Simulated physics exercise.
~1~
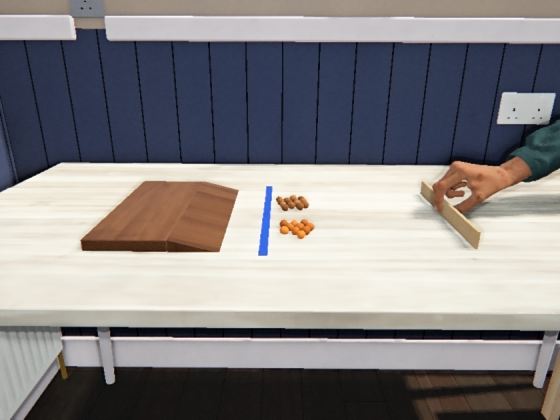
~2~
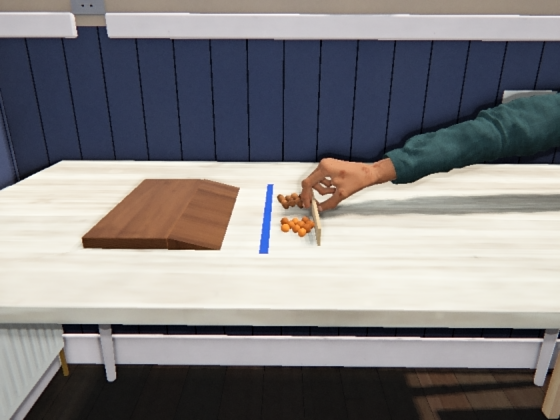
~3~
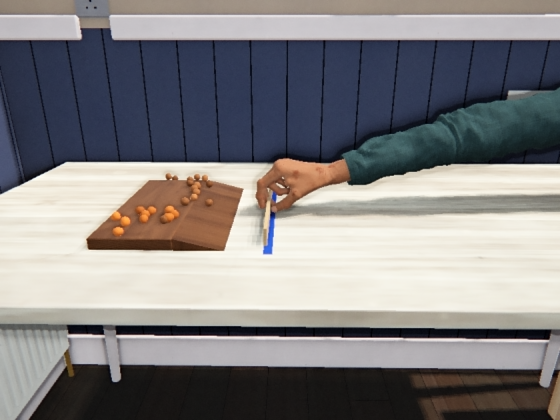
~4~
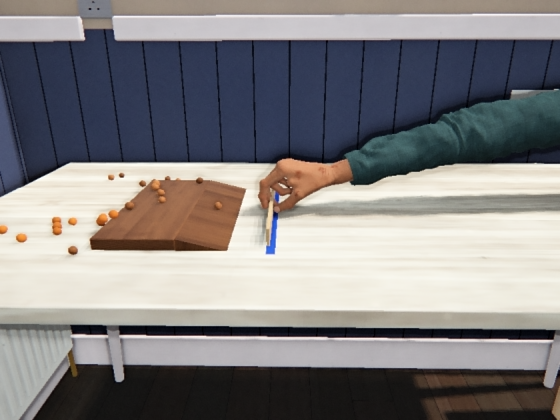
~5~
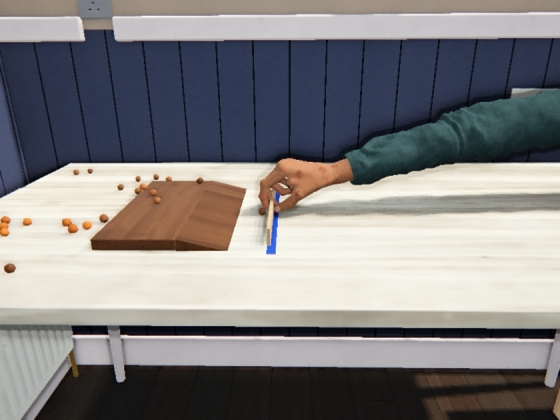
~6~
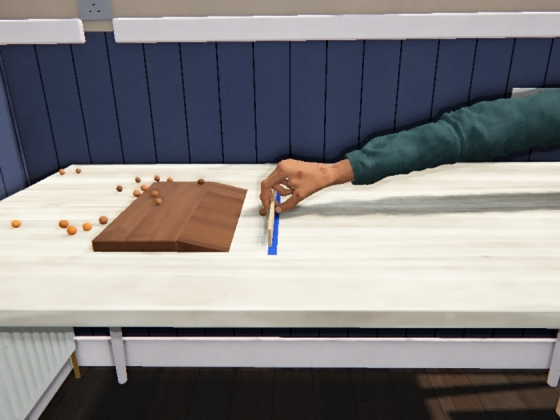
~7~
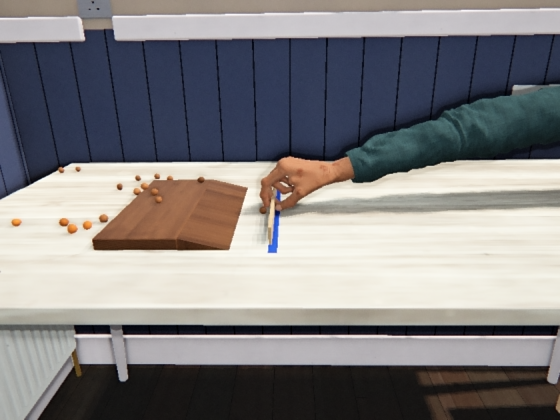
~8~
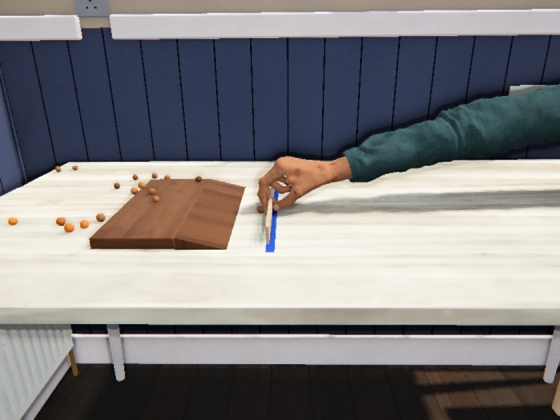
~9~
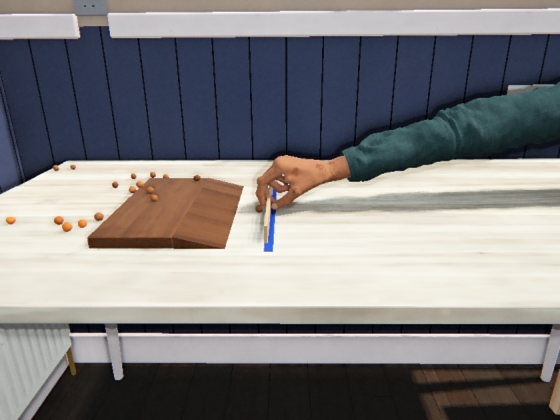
At the start, a hand in a green sleeve holds a piece of card upright at the right of a pale table, with two clusters of small round pieces, orange nearer and brown farther, beside a blue tape line and a sloping wooden slab. The hand sweeps the card left into both clusters. It stops abruptly at the tape, while the loose pieces carry on up the slab. The orange ones roll over the top and scatter across the table to the left, and most brown ones follow. Finally the pieces settle beyond the slab and around its far edge, the card still held at the tape.
